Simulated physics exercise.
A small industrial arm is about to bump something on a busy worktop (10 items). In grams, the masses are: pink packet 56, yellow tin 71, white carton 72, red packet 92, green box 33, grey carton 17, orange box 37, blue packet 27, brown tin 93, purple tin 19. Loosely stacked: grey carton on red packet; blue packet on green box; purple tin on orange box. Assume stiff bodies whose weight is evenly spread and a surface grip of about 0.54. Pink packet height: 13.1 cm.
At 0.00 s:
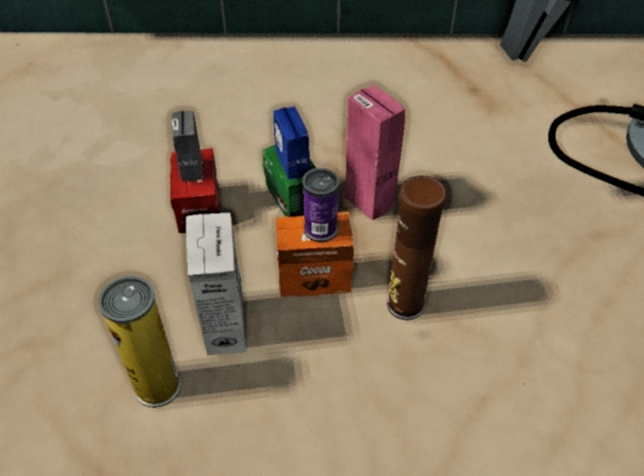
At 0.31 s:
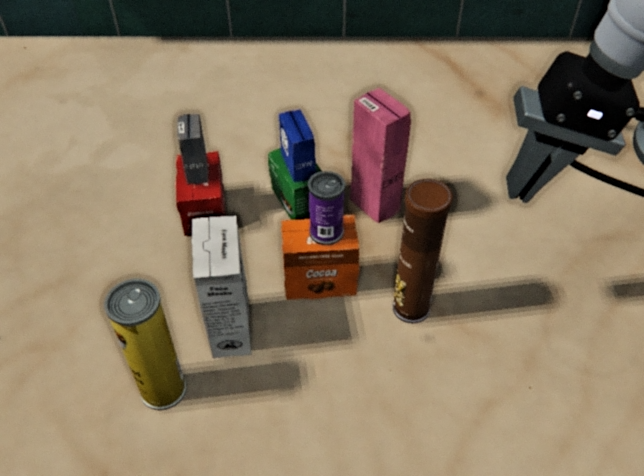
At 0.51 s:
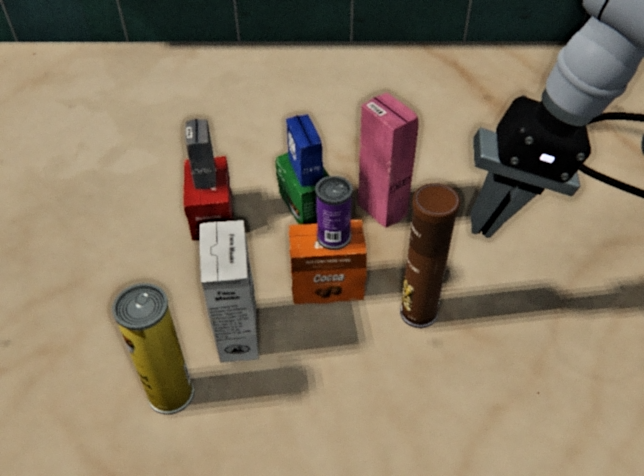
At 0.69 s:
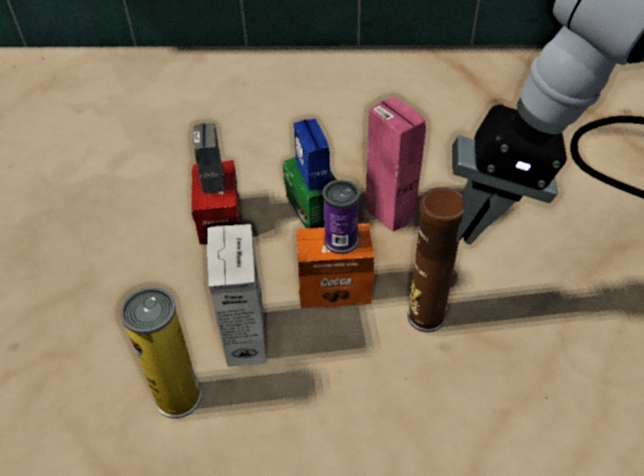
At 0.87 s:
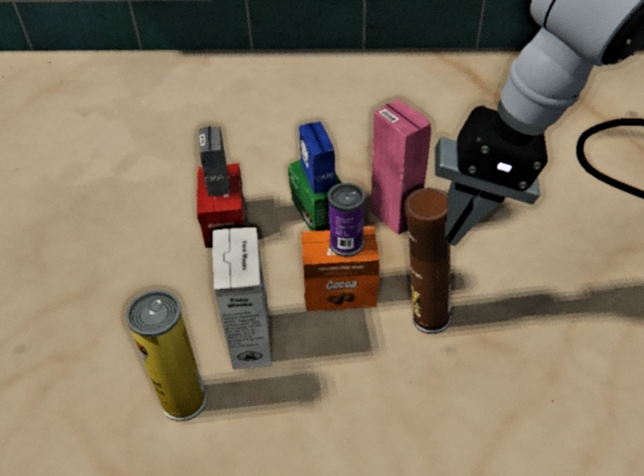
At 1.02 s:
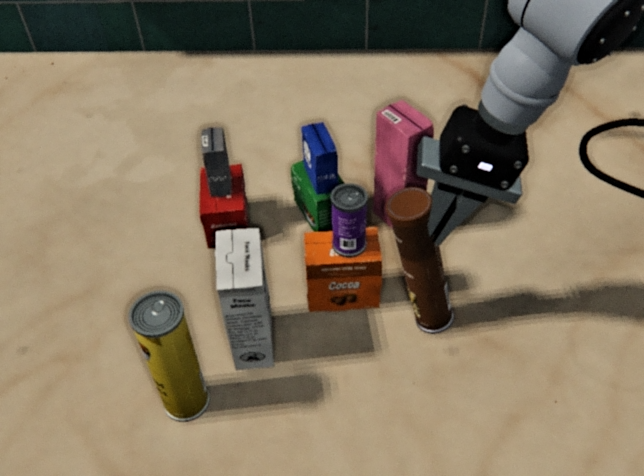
To begin with, cartons, boxes and tins stand on a pale worktop, some stacked in pairs, as a grey robot arm enters from the right. Its fingers move left behind the tall brown tin and push against its upper part, and the tin leans slightly left while the other items stay put.
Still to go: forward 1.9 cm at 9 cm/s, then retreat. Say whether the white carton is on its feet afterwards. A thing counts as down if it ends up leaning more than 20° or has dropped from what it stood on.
Capsizes.
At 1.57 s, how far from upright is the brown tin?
80°.
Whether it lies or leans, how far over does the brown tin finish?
It settles near 90° away from upright.
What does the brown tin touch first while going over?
The orange box.
After 1.27 s, orange box and brown tin touch at 1.23 s; leaning brown tin 27°.
After 1.57 s, purple tin and brown tin touch at 1.28 s; white carton and brown tin touch at 1.45 s; leaning brown tin 78°, white carton 31°.
After 2.02 s, leaning brown tin 90°, white carton 90°.
At rest, past 20° or fallen, brown tin and white carton. Standing, pink packet, green box, red packet, orange box, yellow tin, blue packet, grey carton and purple tin.
